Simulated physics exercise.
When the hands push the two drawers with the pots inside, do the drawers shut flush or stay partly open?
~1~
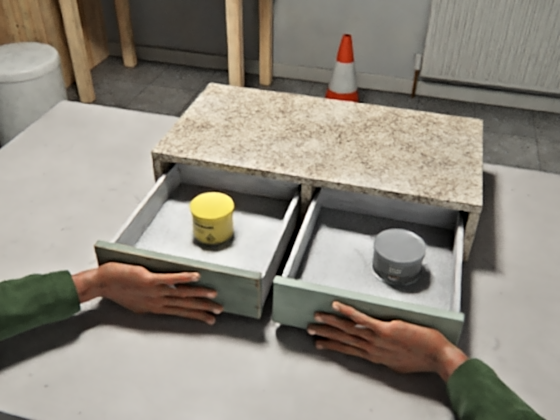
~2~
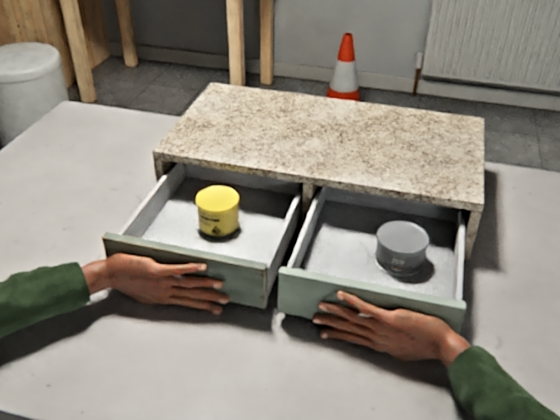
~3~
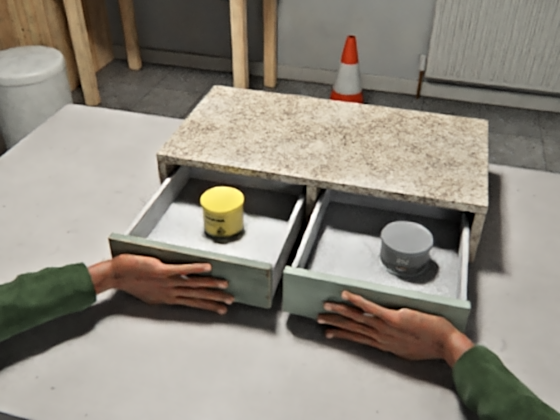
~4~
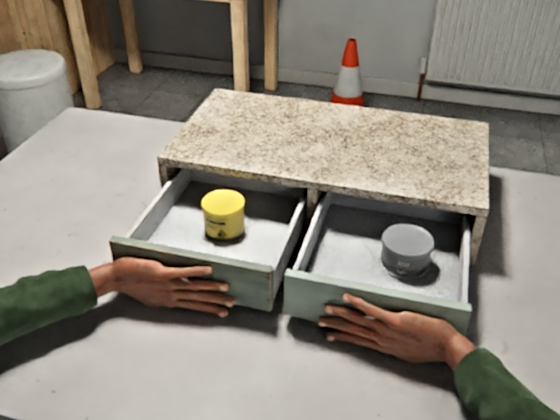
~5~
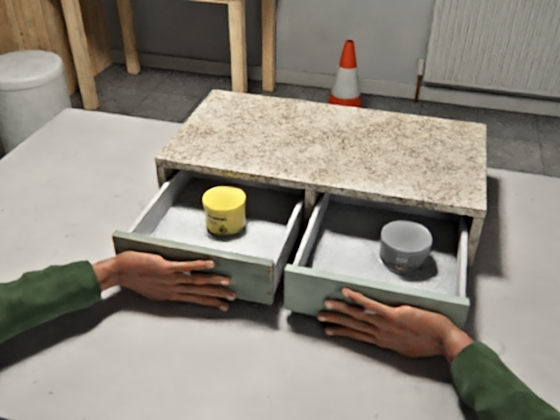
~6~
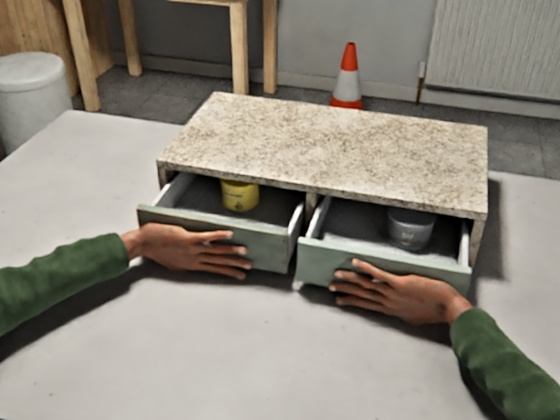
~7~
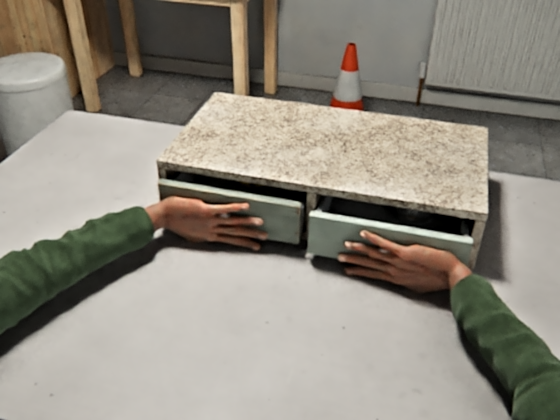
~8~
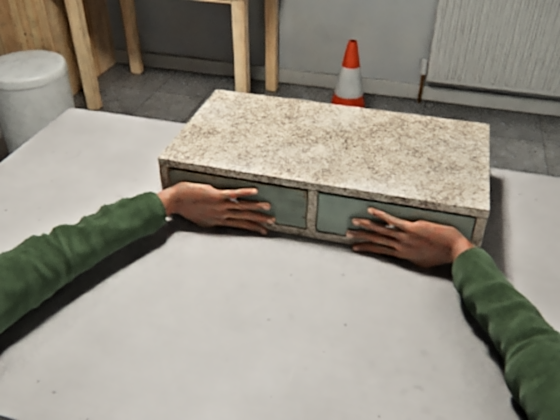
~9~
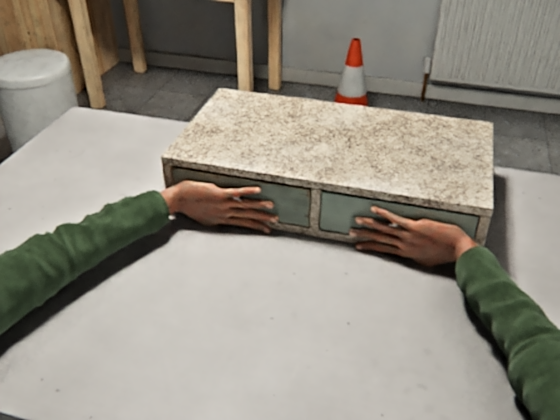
Both drawers shut flush, with the yellow pot and the grey pot out of sight inside the chest.
